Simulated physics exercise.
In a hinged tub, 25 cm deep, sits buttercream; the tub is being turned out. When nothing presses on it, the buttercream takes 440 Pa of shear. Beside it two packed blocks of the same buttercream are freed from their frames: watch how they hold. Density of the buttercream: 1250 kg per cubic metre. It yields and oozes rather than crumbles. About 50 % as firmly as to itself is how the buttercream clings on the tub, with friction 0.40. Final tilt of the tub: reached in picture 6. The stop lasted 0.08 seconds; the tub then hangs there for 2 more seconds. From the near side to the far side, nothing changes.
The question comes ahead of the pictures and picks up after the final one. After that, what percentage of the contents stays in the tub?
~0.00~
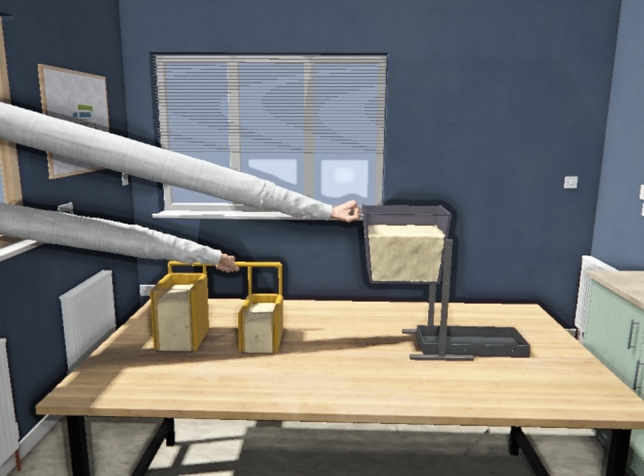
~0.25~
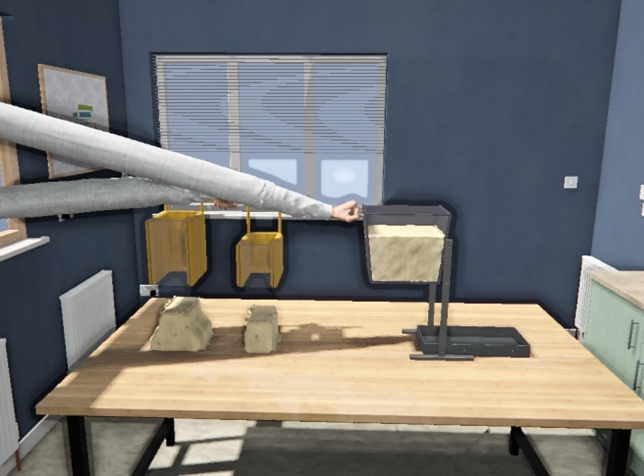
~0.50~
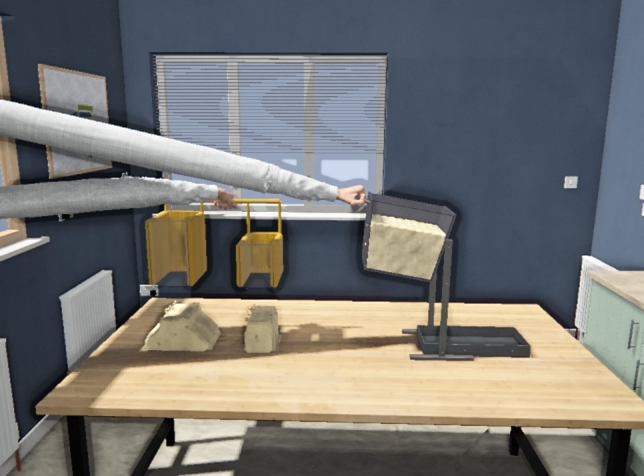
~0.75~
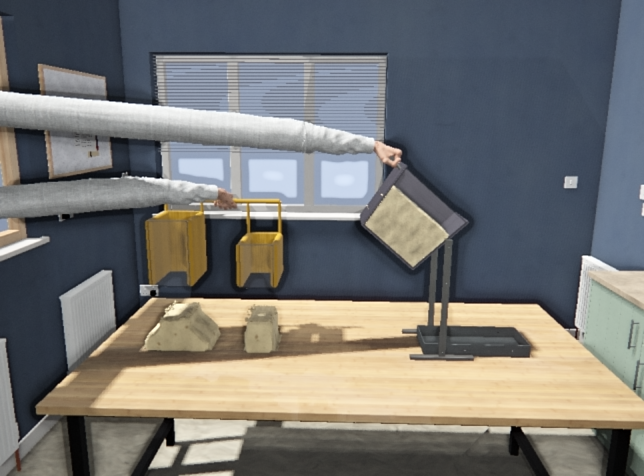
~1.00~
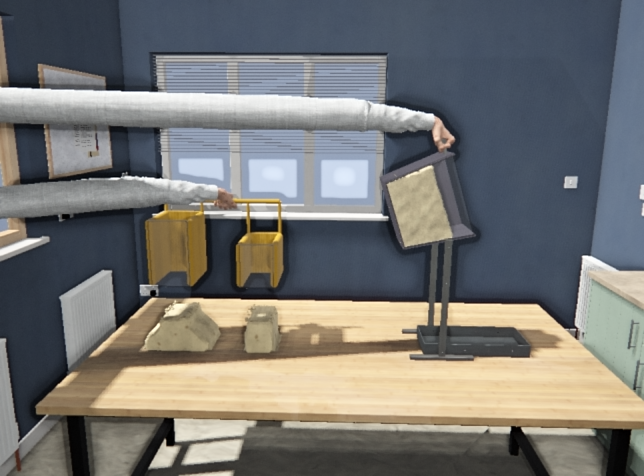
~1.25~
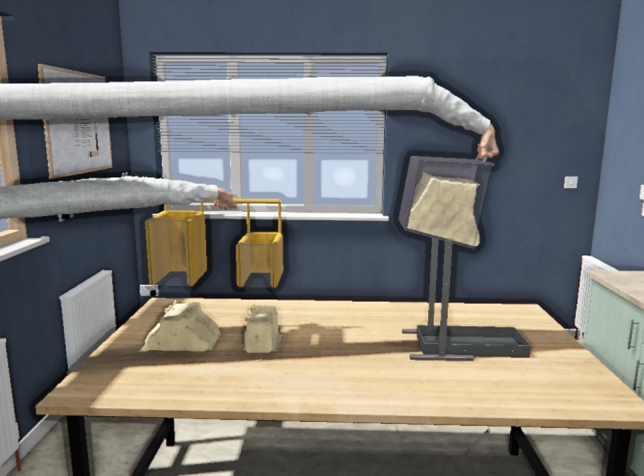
0 %.
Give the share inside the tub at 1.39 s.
Around 65 per cent.
After 1.39 s, the tub is at 99 degrees and holds 65 %.
After 1.56 s, the tub is at 99 degrees and holds 34 %.
After 1.73 s, the tub is at 99 degrees and holds 24 %.
After 1.90 s, the tub is at 99 degrees and holds 11 %.
After 3.25 s, the tub is at 99 degrees and holds 0 %.
